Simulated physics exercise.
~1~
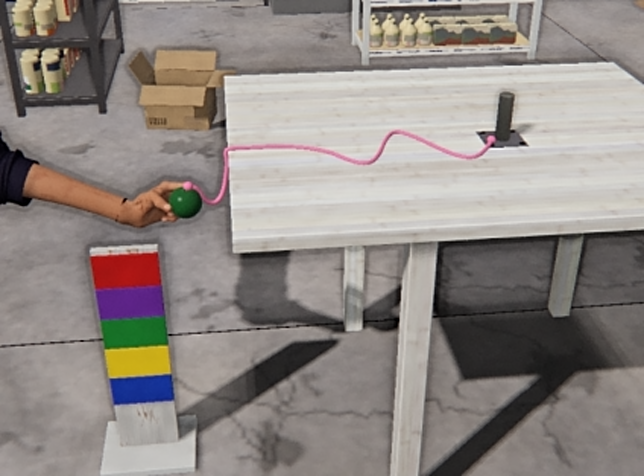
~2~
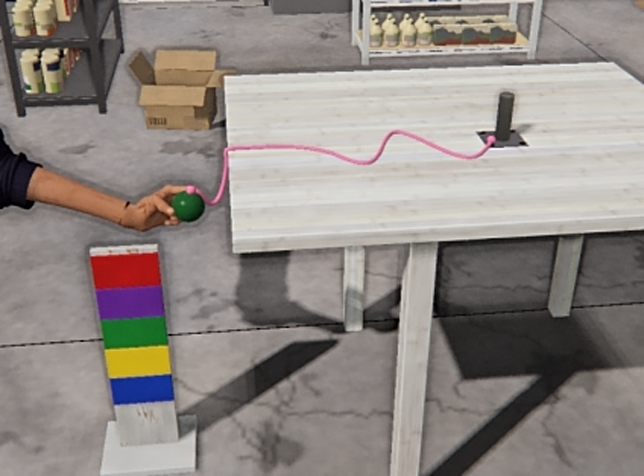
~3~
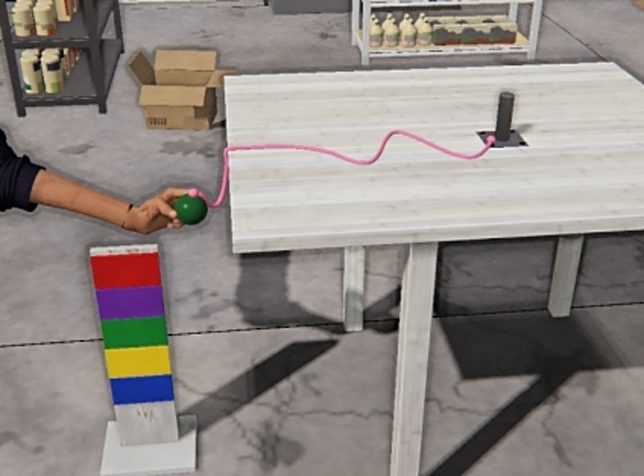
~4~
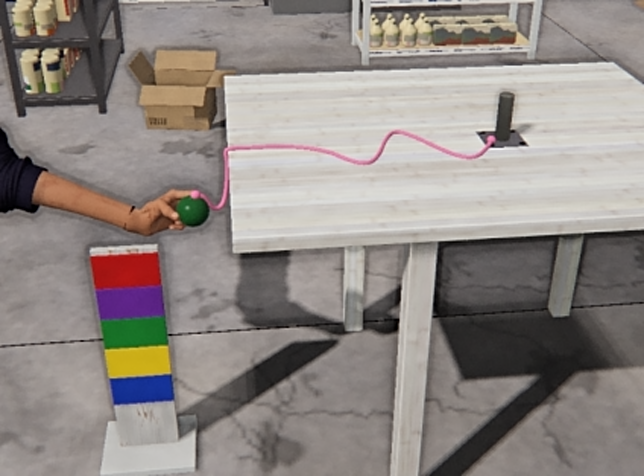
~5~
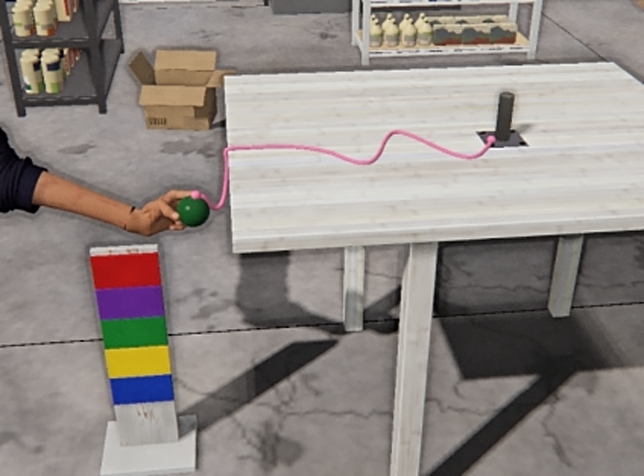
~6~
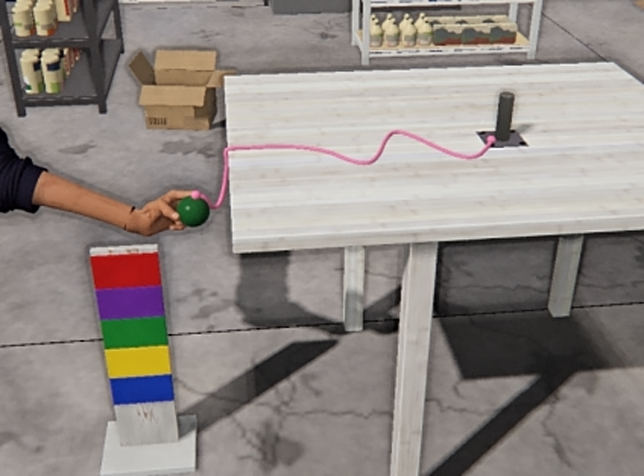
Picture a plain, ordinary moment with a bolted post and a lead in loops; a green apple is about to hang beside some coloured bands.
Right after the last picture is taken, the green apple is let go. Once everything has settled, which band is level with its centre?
The yellow band.
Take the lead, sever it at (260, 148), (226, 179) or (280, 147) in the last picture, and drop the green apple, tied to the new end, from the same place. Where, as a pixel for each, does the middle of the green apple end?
Case by case: Close to (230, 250), (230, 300) and (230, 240).
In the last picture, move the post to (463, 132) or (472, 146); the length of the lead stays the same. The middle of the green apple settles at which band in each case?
First try: Blue; second try: Blue.
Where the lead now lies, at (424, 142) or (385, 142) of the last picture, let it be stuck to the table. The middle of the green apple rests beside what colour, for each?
In order: Green; purple.
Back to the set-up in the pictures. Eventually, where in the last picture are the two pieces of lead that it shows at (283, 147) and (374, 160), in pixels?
You'll find the first mark at (230, 216) and the second mark at (268, 153).
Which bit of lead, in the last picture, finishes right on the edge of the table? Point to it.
It's the one at (338, 156).
Early on, apple near (241, 333); level with green.
Midway, apple near (237, 346); level with yellow.
Finally, apple near (241, 349); level with yellow. At yellow.
